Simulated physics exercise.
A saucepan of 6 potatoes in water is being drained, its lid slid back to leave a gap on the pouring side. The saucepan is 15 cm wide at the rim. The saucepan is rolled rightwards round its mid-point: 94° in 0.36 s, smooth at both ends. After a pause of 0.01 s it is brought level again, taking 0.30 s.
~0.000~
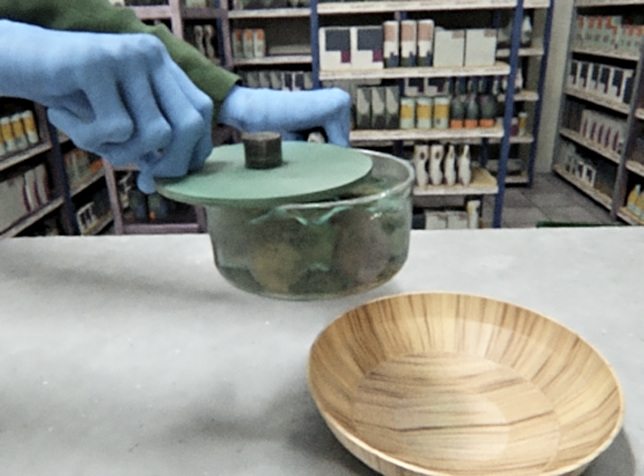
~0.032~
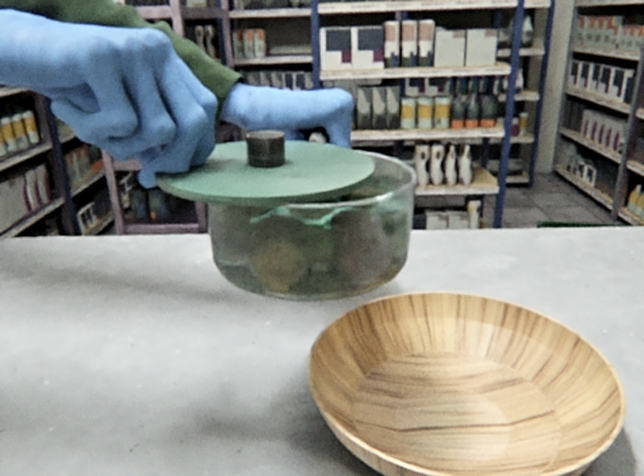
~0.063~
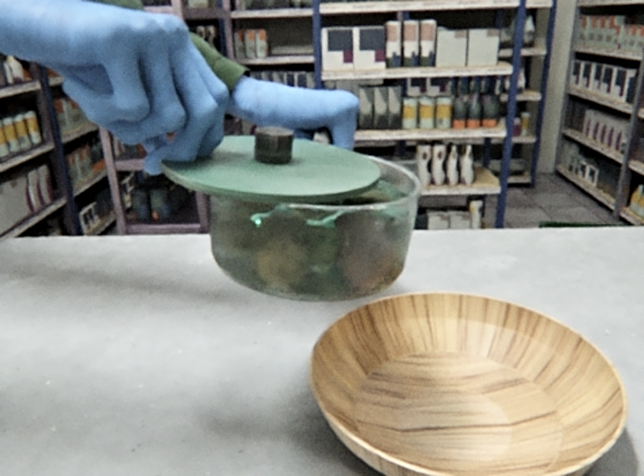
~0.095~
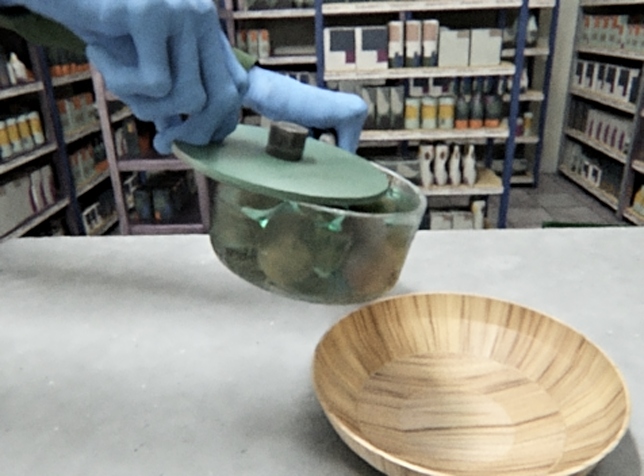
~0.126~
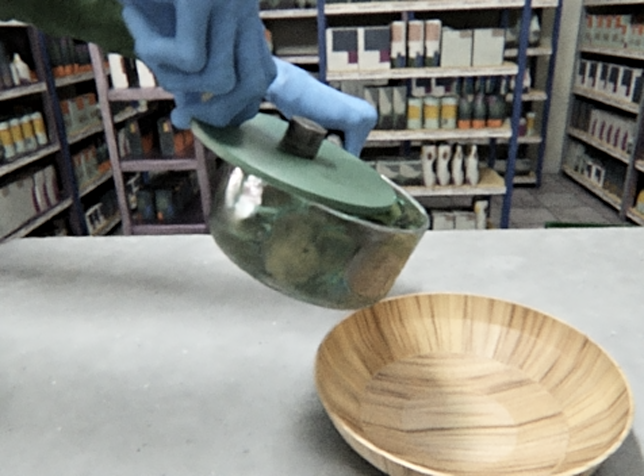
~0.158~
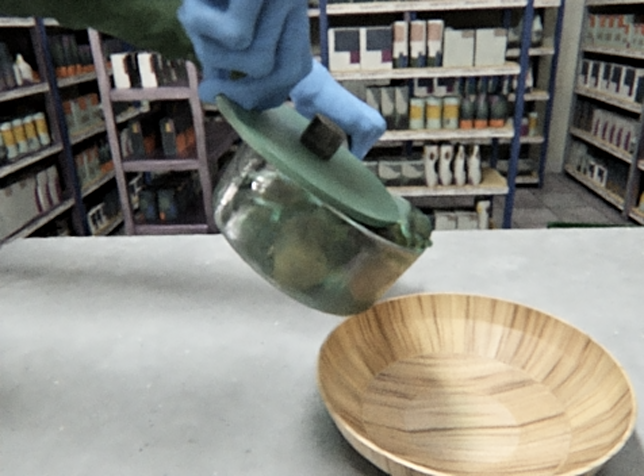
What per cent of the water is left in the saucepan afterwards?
Roughly 34 per cent is left.
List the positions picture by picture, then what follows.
The first frame shows tilt 0°; pouring edge (412, 173); surface from (212, 198) to (407, 194); the lid's edge is at (369, 165), 27 mm short of the rim.
The second frame shows tilt 2°; pouring edge (414, 176); surface from (212, 197) to (409, 195).
The third frame shows tilt 7°; pouring edge (418, 185); surface from (216, 193) to (413, 198).
The fourth frame shows tilt 15°; pouring edge (423, 200); surface from (219, 190) to (419, 202).
The fifth frame shows tilt 26°; pouring edge (425, 219); surface from (223, 187) to (426, 209).
The sixth frame shows tilt 38°; pouring edge (423, 241); surface from (220, 181) to (404, 214); 3 per cent is over the edge; the lid's edge is at (396, 211), 27 mm short of the rim.
After 0.28 s the tilt is 84° and 66 per cent of the water is still in the saucepan.
After 0.38 s the tilt is 94° and 48 per cent of the water is still in the saucepan.
After 0.47 s the tilt is 69° and 39 per cent of the water is still in the saucepan.
After 0.58 s the tilt is 19° and 35 per cent of the water is still in the saucepan.
In the end 34 per cent of the water is still in the saucepan.
